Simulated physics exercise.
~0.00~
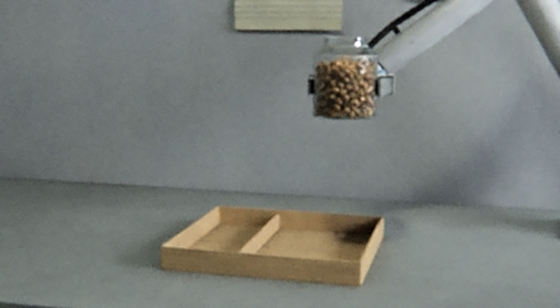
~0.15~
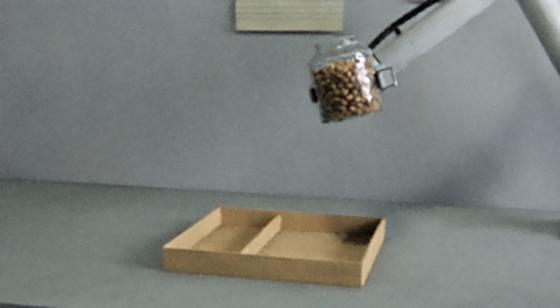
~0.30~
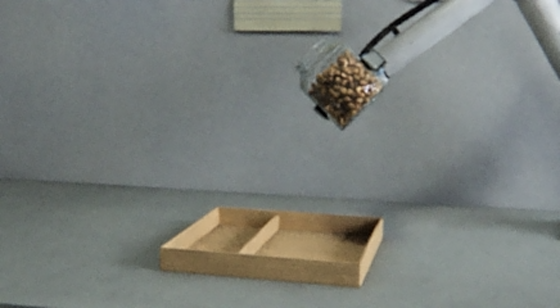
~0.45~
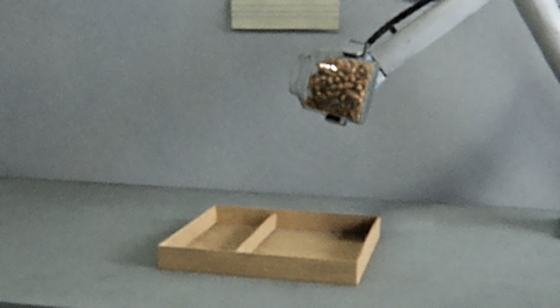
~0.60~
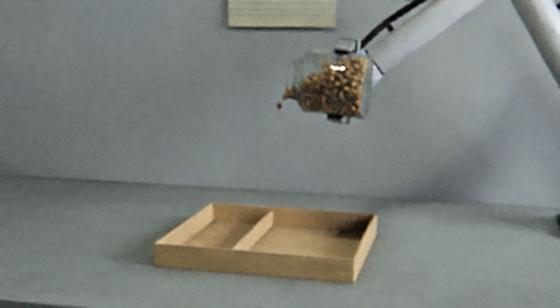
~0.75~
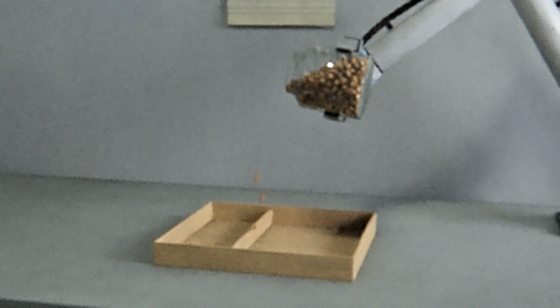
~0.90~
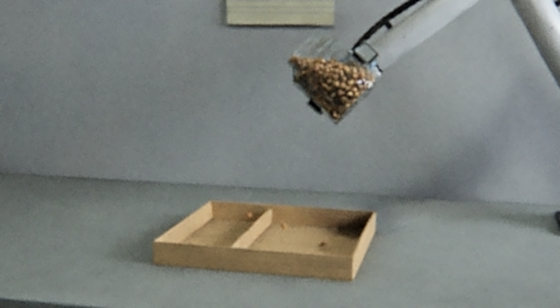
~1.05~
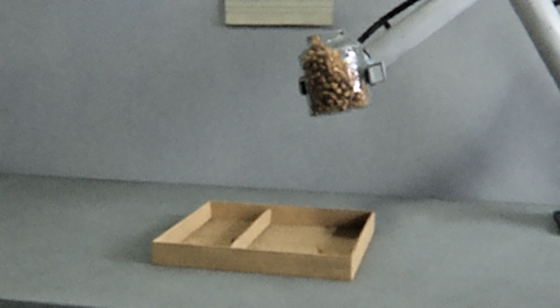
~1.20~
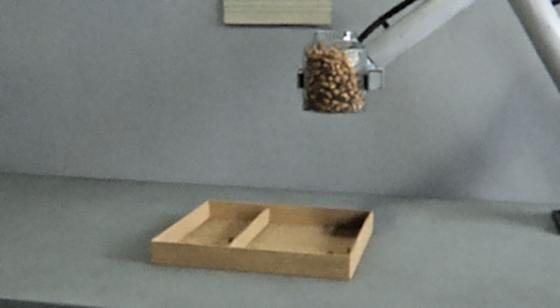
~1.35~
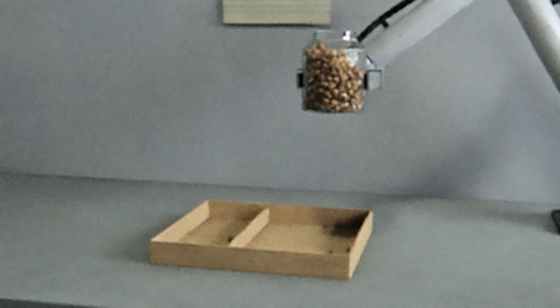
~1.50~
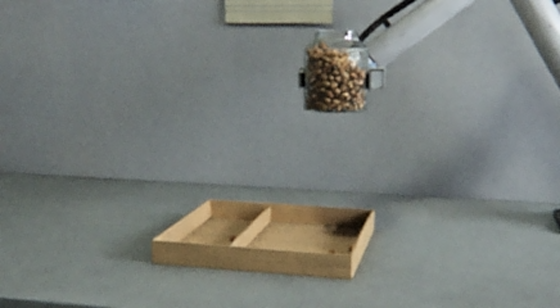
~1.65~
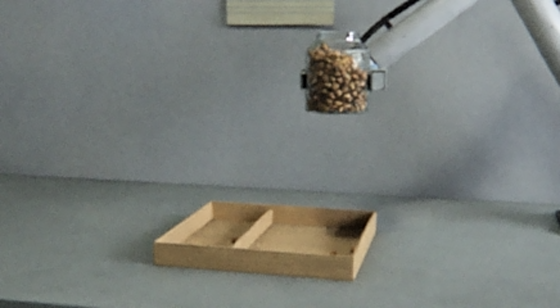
Robot arm tipping a clear jar of dried beans leftward over a divided tray, spilling a few, then turning it upright still nearly full.
